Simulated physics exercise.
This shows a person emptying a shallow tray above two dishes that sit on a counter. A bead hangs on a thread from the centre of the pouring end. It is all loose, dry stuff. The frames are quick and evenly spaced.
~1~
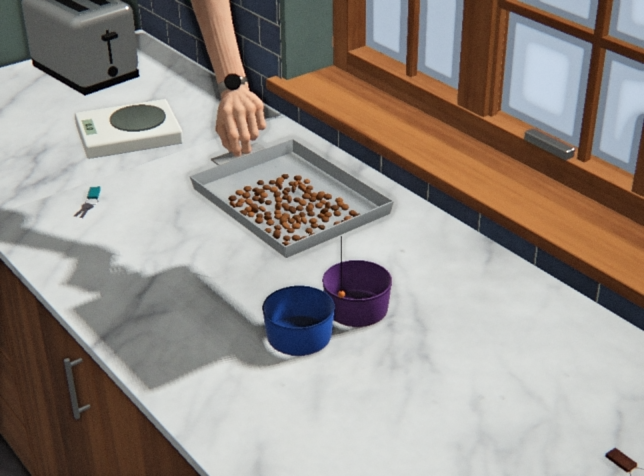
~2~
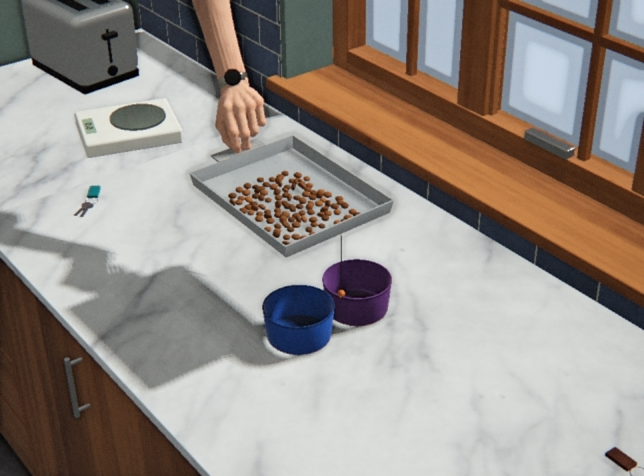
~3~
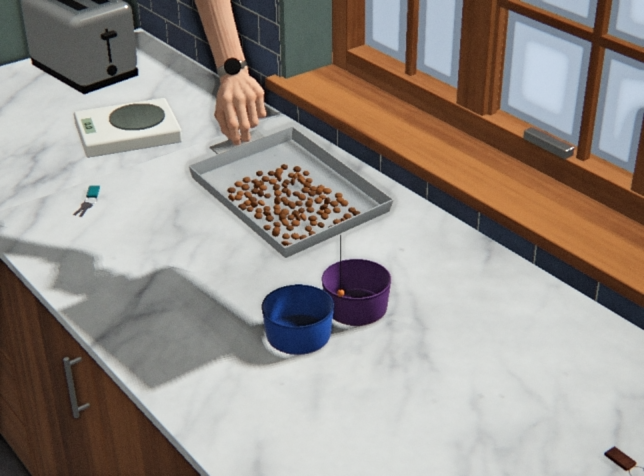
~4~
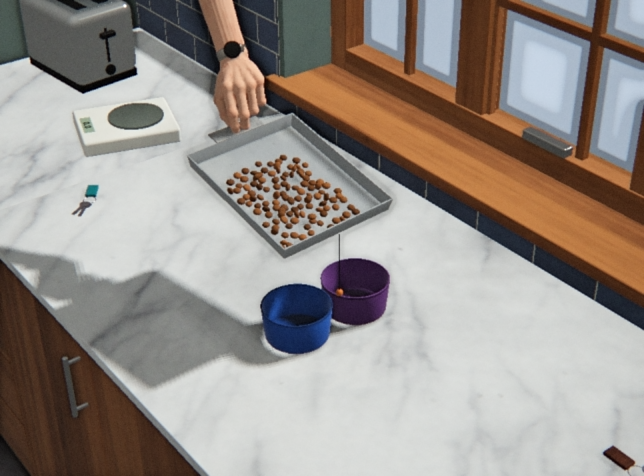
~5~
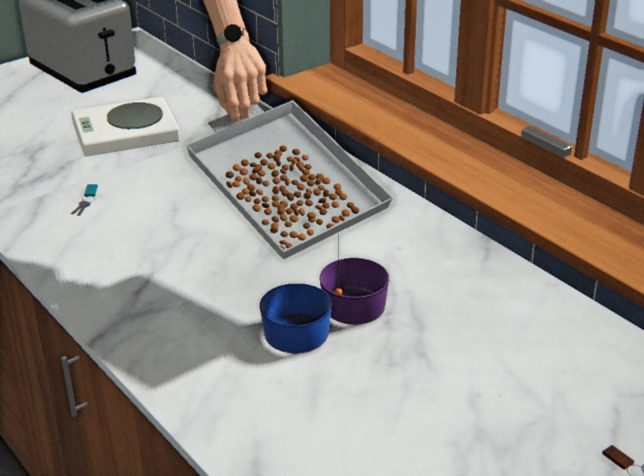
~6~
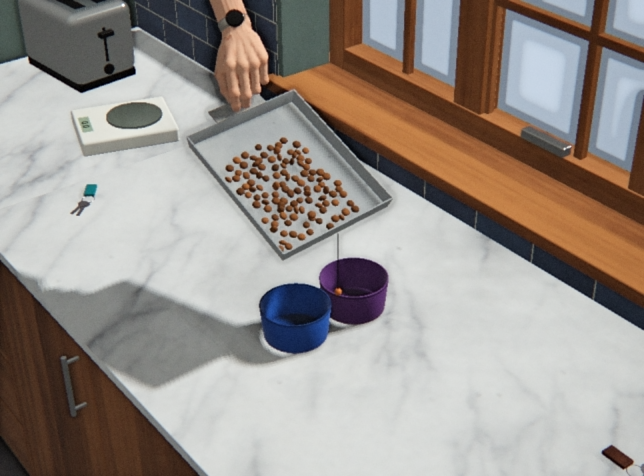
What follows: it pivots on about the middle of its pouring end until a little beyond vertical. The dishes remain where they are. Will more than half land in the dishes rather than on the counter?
No.
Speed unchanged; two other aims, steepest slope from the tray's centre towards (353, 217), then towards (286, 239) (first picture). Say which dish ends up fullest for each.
Well, the one to the right comes out on top first, then the one to the left.
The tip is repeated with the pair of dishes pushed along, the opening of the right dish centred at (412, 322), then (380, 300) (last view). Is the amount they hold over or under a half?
At place one a lesser share; at place two the greater share.
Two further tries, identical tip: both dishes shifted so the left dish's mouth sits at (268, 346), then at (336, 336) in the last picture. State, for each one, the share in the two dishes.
Roughly 70% first, roughly 70% second.
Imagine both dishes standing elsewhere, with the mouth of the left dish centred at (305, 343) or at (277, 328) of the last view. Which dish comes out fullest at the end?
It comes out as the dish further left in the first try and the dish further left in the second.
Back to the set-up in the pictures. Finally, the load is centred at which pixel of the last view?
The centre settles at about (325, 371).
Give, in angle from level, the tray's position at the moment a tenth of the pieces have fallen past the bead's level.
Angle reached: About 85°.
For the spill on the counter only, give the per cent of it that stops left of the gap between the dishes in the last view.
Close to 50 in a hundred.
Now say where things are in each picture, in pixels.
In the first picture, corners of the pouring end at (286, 245) and (390, 201), level; middle of the load at (288, 208), bits of dog kibble; left dish at (320, 336); right dish at (379, 308); bead on its thread at (341, 294).
In the second picture, corners of the pouring end at (286, 244) and (390, 200), level; middle of the load at (288, 206).
In the third picture, corners of the pouring end at (286, 245) and (390, 199), tipped barely, lowest at the left corner; middle of the load at (287, 203).
In the fourth picture, corners of the pouring end at (285, 247) and (390, 198), tipped a little, lowest at the left corner; middle of the load at (286, 198).
In the fifth picture, corners of the pouring end at (285, 249) and (389, 197), tipped clearly, lowest at the left corner; middle of the load at (285, 193).
In the sixth picture, corners of the pouring end at (284, 251) and (390, 197), tipped clearly, lowest at the left corner; middle of the load at (285, 189); left dish at (317, 334); right dish at (376, 305).
Soon after the last picture, tray tipped steeply; nearly all on the tray; a stray few in the air.
A little later, tray tipped past a quarter turn; about a third on the tray; a stray few in the left dish; about a third outside both; about a quarter in the air.
Later still, tray tipped past a quarter turn; a small part in the left dish; nearly all outside both.
At rest, tray tipped past a quarter turn; a small part in the left dish; none in the right dish; nearly all outside both.
